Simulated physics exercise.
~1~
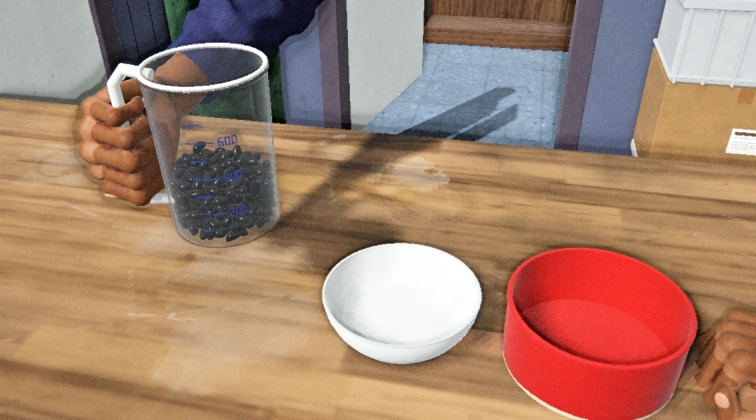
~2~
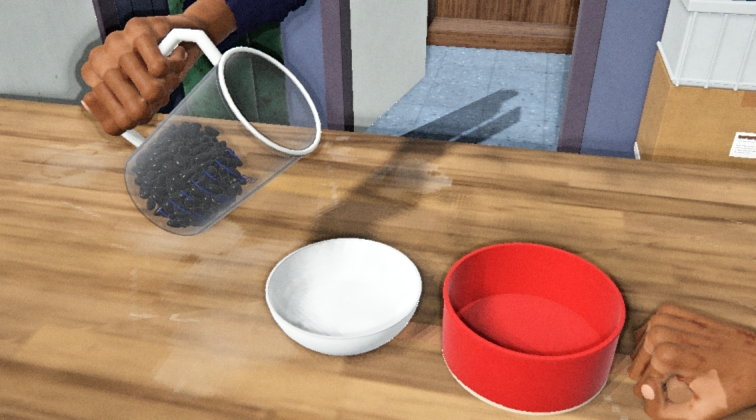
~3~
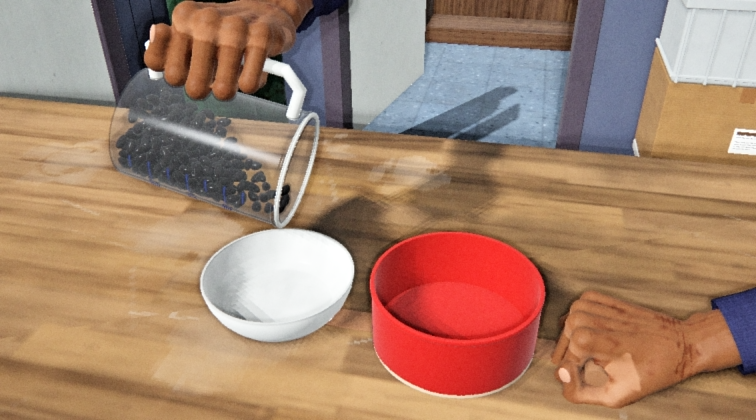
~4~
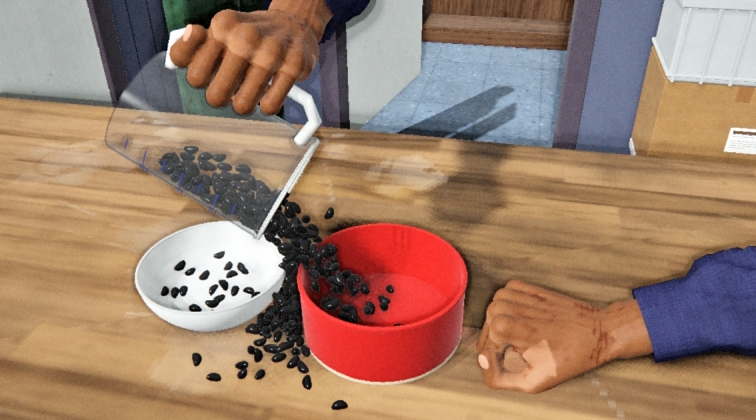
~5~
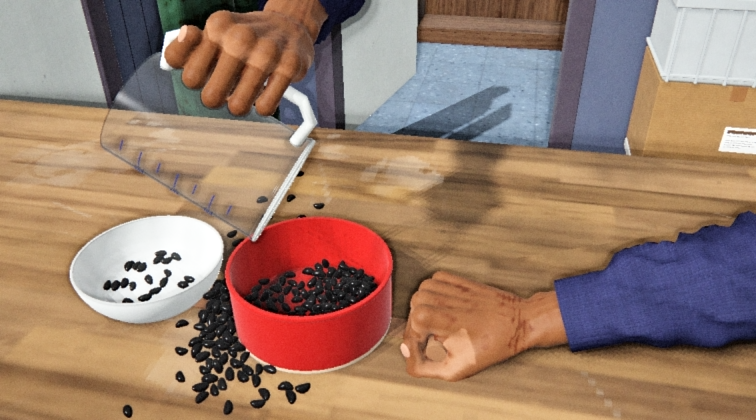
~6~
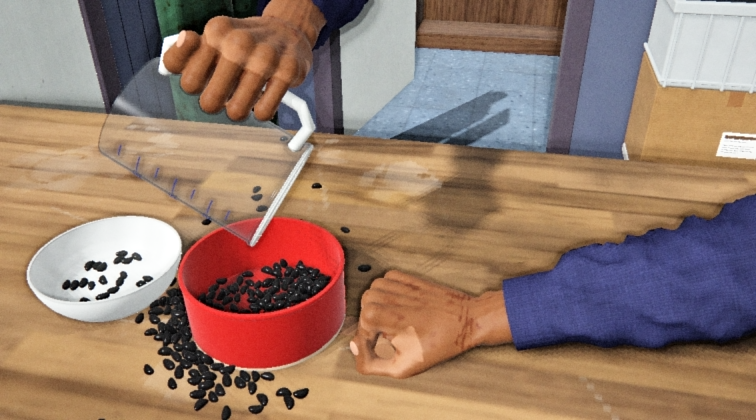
We see a hand tip a clear jug of black beans as a white bowl and a red pot slide left together across a wooden table; the beans pour out, about half landing in the pot, a few in the bowl, and many scattered on the table.
